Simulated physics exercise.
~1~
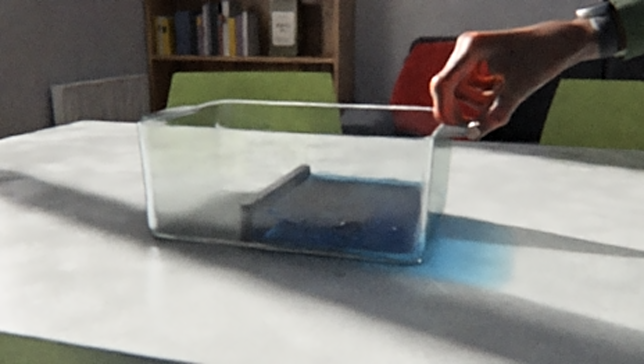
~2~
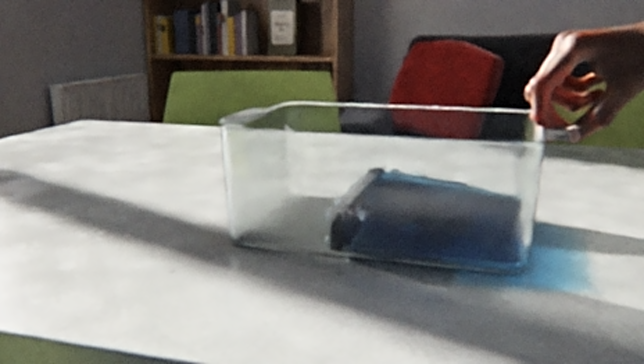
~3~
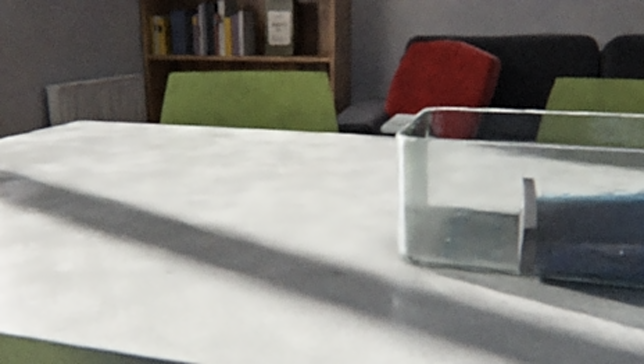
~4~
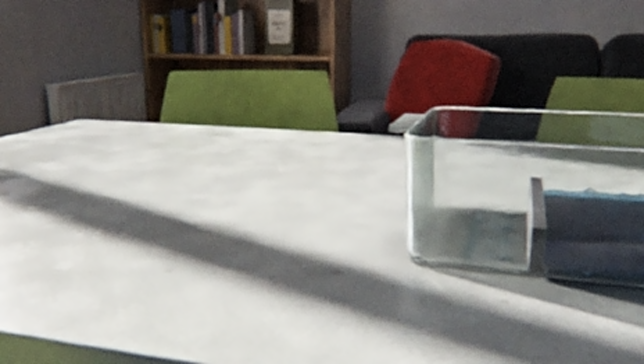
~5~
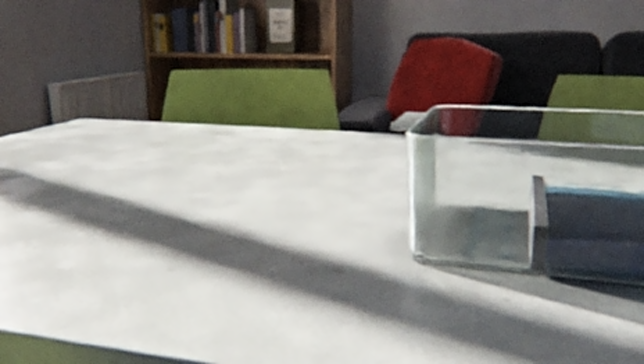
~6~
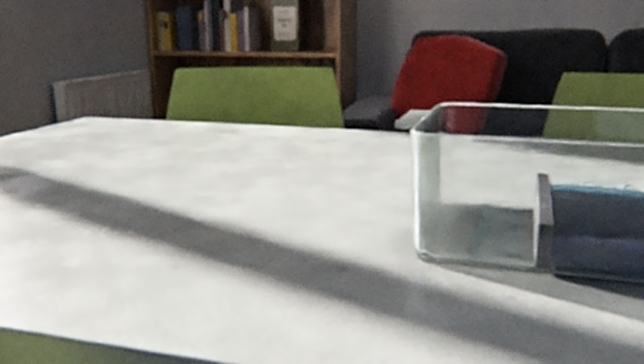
To begin with, a hand grips the right end of a clear, open food box on a pale table, with green chairs, a bookshelf and a red cushion behind. A dark divider splits the box, with bluish water on its right side and the left part looking almost empty. The hand pulls the box to the right, and a blue tint on the table moves along with it. The box slides on until its right end and the hand are out of view. It then comes to rest, the divider still upright and nearly all the water still to its right.
